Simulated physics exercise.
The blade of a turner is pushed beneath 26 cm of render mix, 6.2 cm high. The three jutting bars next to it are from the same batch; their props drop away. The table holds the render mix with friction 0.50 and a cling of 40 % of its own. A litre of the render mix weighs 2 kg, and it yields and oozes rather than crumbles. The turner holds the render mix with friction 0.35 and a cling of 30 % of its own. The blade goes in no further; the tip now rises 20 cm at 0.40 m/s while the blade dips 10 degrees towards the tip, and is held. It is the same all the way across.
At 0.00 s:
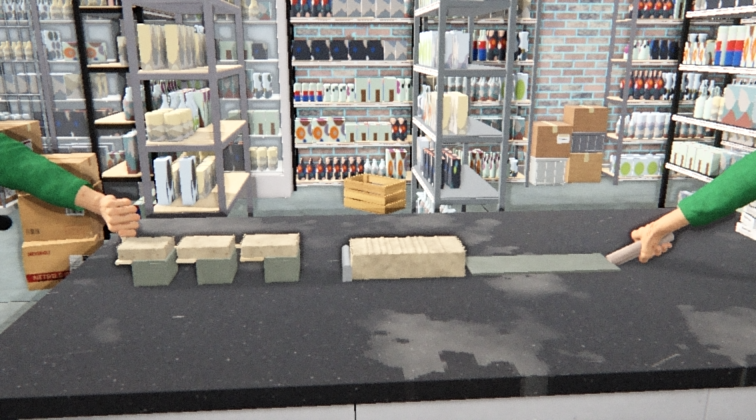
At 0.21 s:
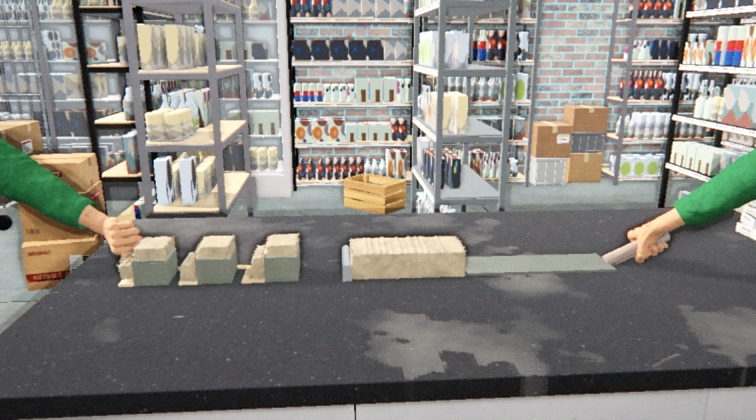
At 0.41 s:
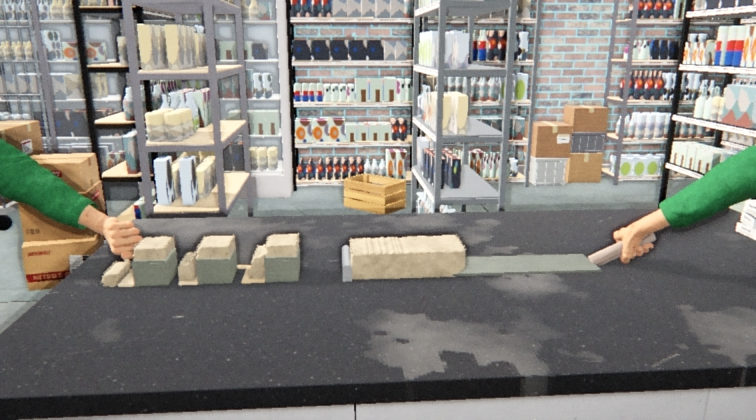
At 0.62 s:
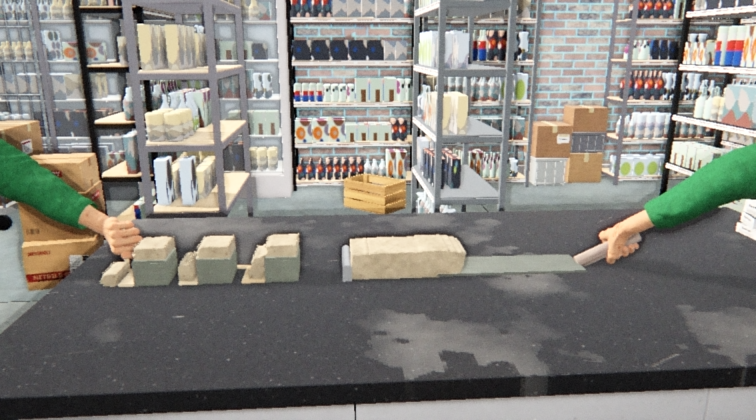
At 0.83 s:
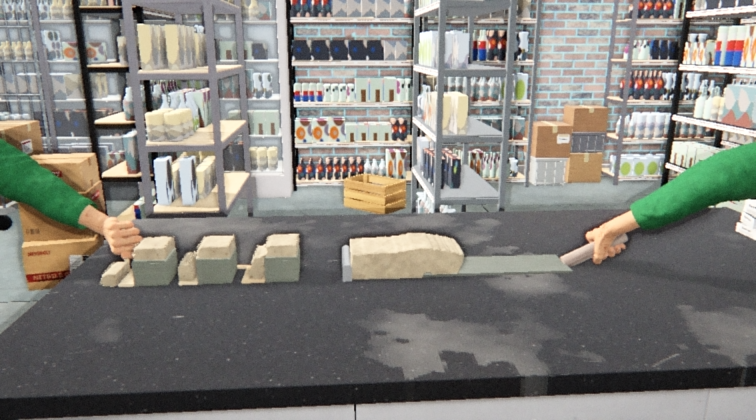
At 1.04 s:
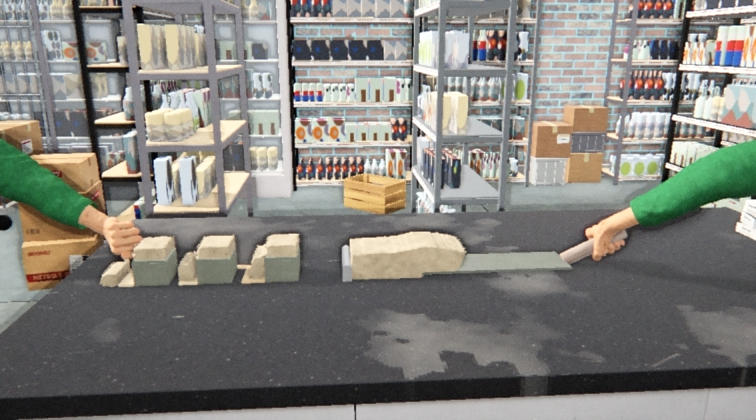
In a store aisle lined with stocked metal shelves, cardboard boxes and a wooden crate, a steady, front-on view looks across a dark speckled countertop. Three grey-green blocks with beige tops sit at left, and a beige, ridged mass lies mid-counter by a flat grey blade. The left hand lowers as pieces drop beside the blocks, then the right hand pushes the blade leftward and the mass smooths and slumps, its right side rounding lower.
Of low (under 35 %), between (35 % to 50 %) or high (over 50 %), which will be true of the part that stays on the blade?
It comes out low: Under 35 %.
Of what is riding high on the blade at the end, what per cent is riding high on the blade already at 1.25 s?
About 40 %.
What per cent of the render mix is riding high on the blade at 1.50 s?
Near 30 %.
After 1.25 s, the tip is 8.8 cm up.
After 1.50 s, the tip is 19 cm up.
After 1.75 s, the tip is 20 cm up and 29 % is riding high on the blade.
After 2.00 s, the tip is 20 cm up and 29 % is riding high on the blade.
After 2.10 s, the tip is 20 cm up and 29 % is riding high on the blade.
